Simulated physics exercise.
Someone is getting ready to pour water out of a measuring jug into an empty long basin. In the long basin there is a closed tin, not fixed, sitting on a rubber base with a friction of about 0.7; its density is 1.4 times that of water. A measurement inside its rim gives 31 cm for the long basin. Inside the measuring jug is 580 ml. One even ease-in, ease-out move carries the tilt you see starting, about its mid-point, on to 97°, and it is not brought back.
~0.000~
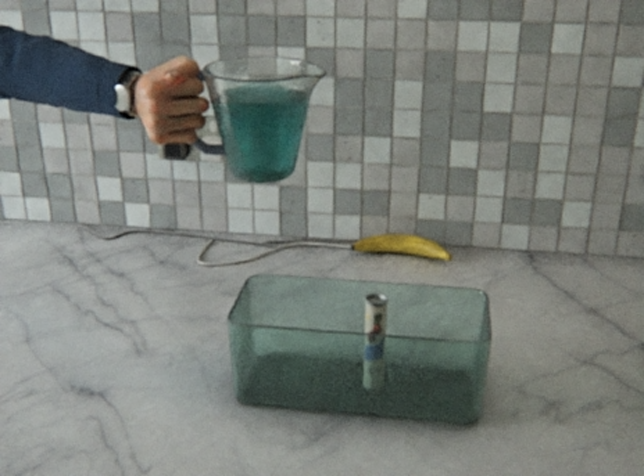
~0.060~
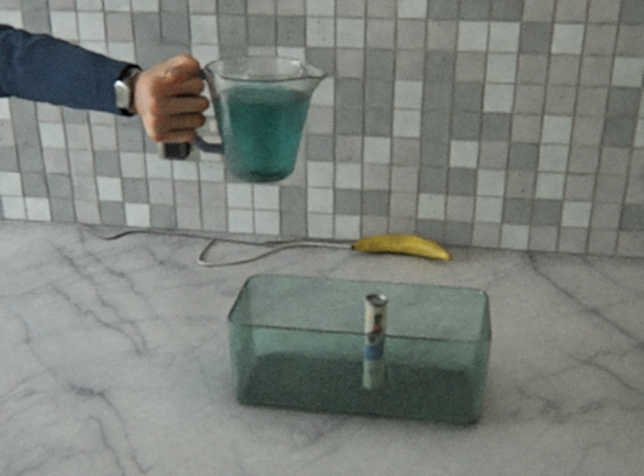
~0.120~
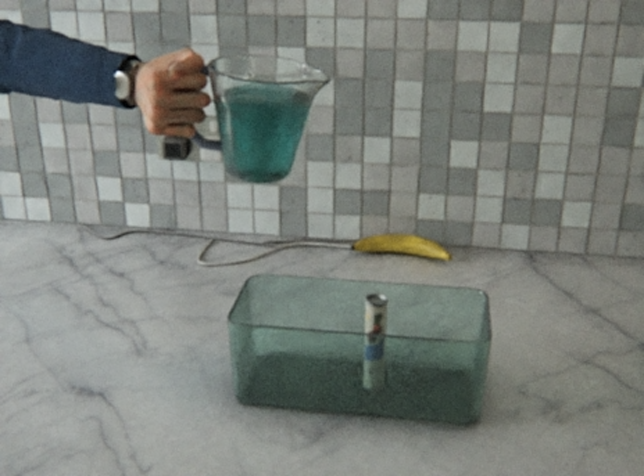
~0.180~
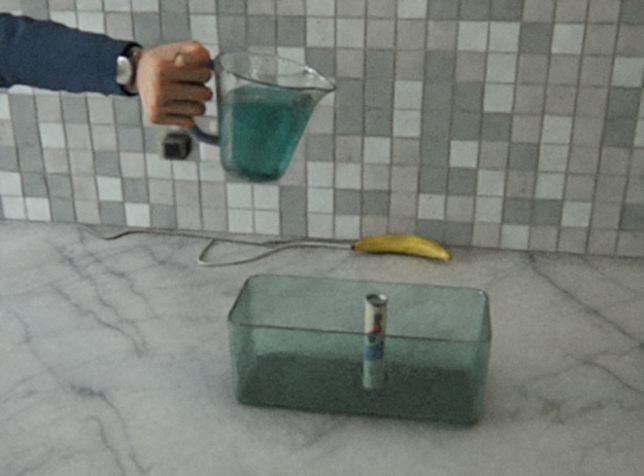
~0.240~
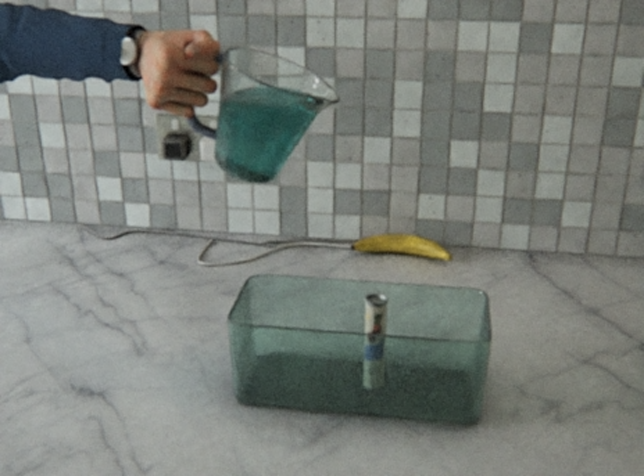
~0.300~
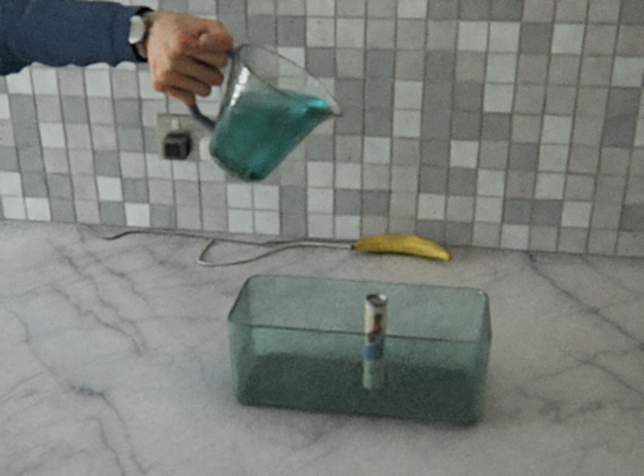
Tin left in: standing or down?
Looks like it will stay erect.
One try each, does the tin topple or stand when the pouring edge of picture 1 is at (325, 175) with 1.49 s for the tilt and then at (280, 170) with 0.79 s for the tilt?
First it tips over; then it stays on its base.
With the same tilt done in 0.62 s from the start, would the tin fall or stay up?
Outcome - the tin remains standing.
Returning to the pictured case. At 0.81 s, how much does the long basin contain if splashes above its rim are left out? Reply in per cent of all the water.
Close to 56 in a hundred.
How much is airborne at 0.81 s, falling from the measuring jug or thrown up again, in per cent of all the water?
Estimate: Around 30 per cent.
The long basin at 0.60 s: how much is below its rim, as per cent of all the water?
About 6 per cent.
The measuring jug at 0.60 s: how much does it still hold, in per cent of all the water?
Roughly 60 per cent.
Then, 0.60 s in, the tilt is 83° and 60 per cent is still to pour; the tin stands where it began.
Then, 0.81 s in, the tilt is 97° and 14 per cent is still to pour; the tin stands where it began.
Then, 1.04 s in, the tilt is 97° and 1 per cent is still to pour; the tin stands where it began.
Then, 1.29 s in, the tilt is 97° and 0 per cent is still to pour; the tin stands where it began.
Finally, the tin stands where it began.
